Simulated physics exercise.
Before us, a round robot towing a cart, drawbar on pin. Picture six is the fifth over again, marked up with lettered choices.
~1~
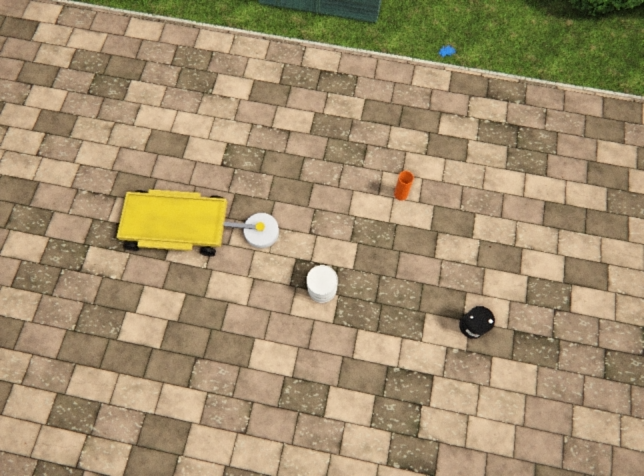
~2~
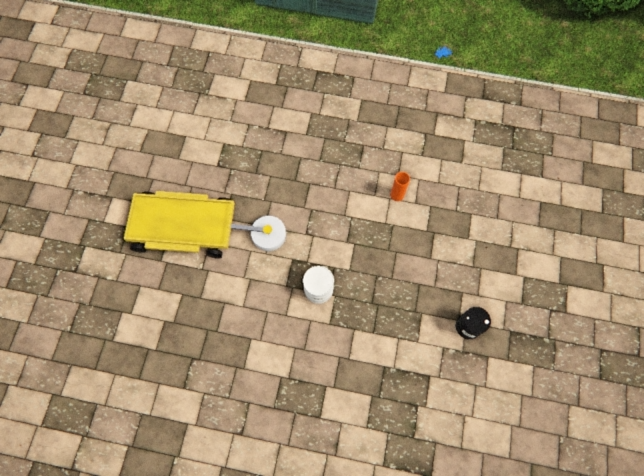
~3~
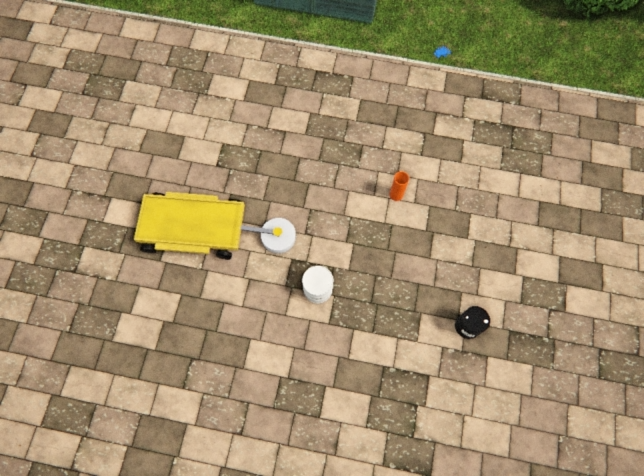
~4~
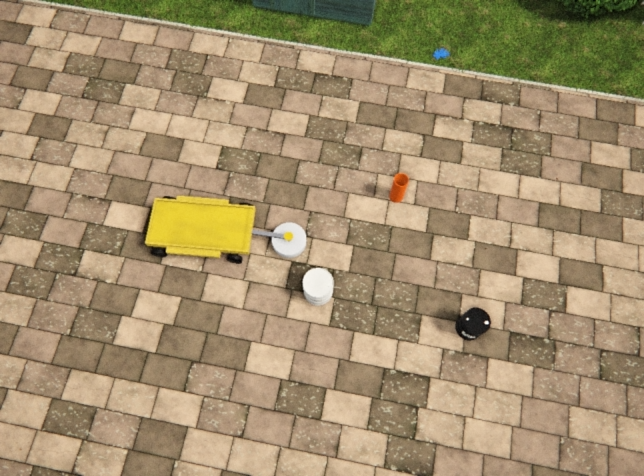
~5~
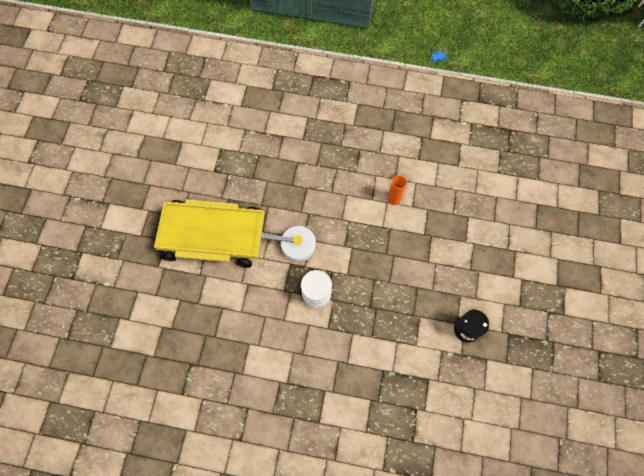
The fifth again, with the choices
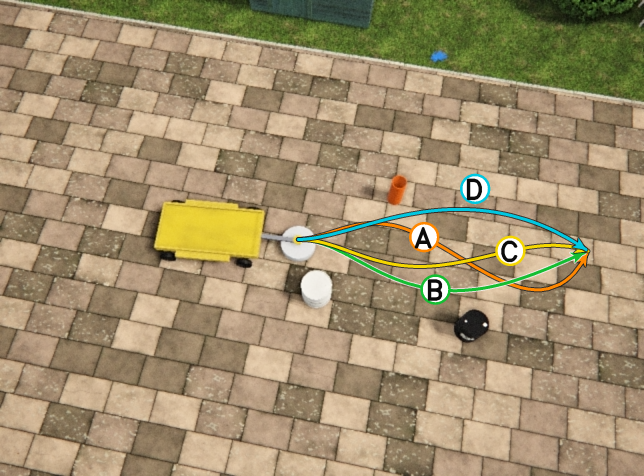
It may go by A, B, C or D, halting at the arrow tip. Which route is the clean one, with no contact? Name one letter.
Choose route A.
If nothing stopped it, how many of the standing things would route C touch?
In all, one.
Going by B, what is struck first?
First the white keg.
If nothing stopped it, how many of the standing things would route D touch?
In all, one.
On the marked copy, A from (298, 240) via (448, 250) to (587, 253); B from (298, 240) via (442, 290) to (584, 253); C from (298, 240) via (441, 265) to (588, 251); D from (298, 240) via (442, 210) to (586, 250).
Taking A. A third of the way, robot (407, 233), cart (320, 229).
Two thirds of the way, robot (509, 288), cart (426, 253).
When it is over, robot (584, 254), cart (506, 267); nothing has been touched.
As for the rest, B meets the white keg and black keg; C meets the white keg; D meets the orange post.
